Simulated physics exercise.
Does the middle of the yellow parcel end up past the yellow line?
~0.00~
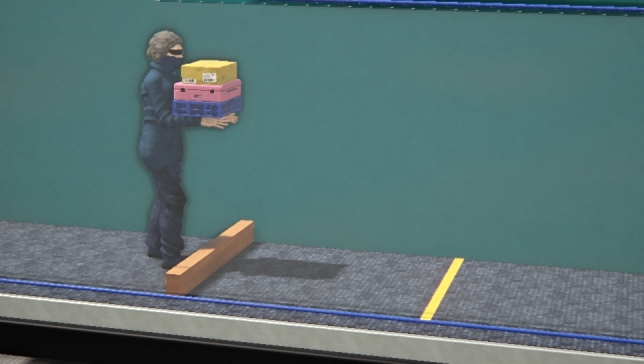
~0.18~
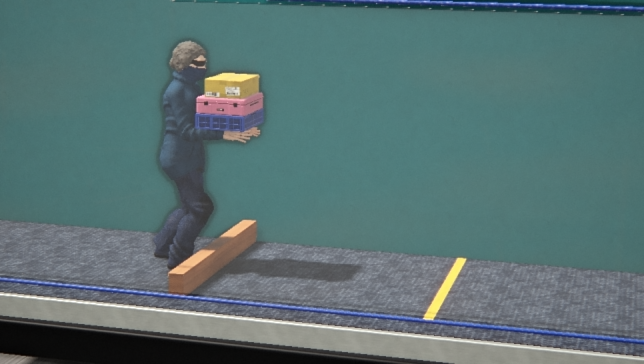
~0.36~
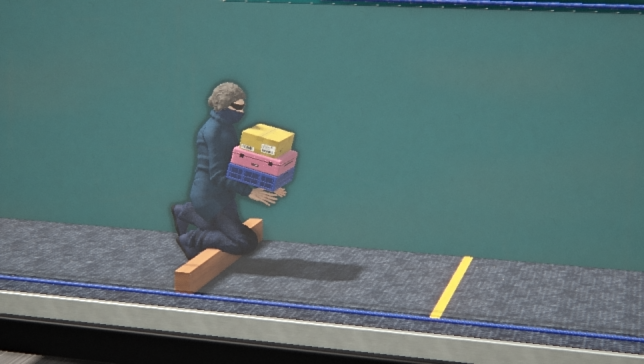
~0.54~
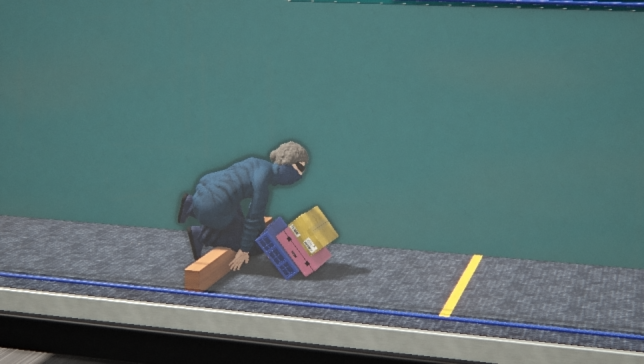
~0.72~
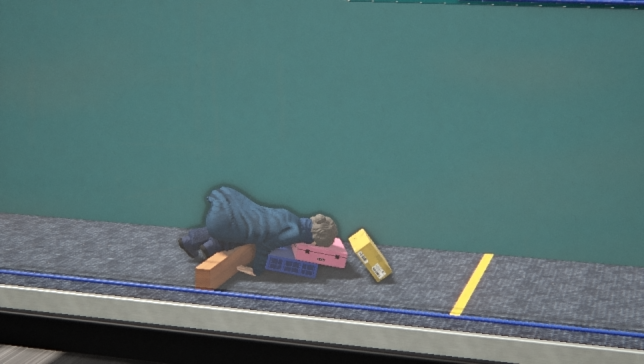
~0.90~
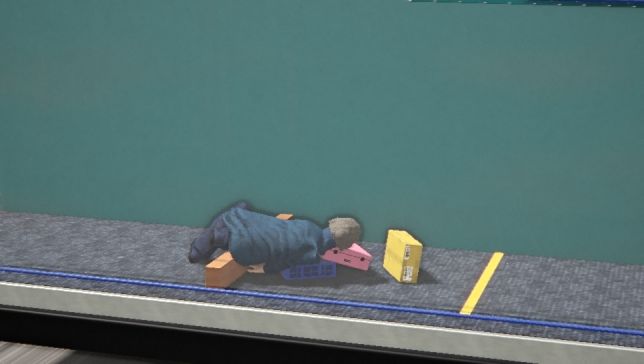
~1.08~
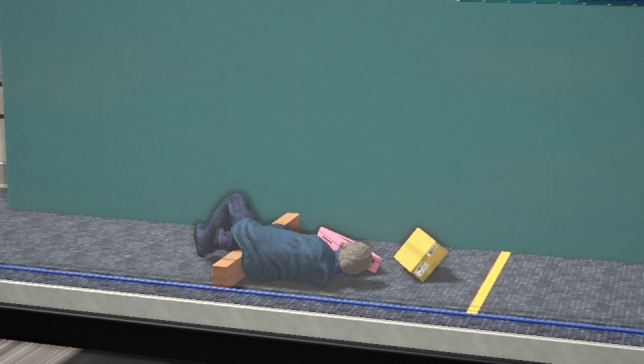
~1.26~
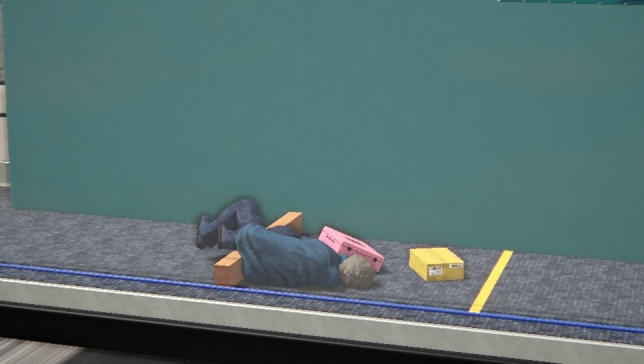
No, the yellow parcel tumbles to the right but comes to rest on the grey floor short of the yellow line.
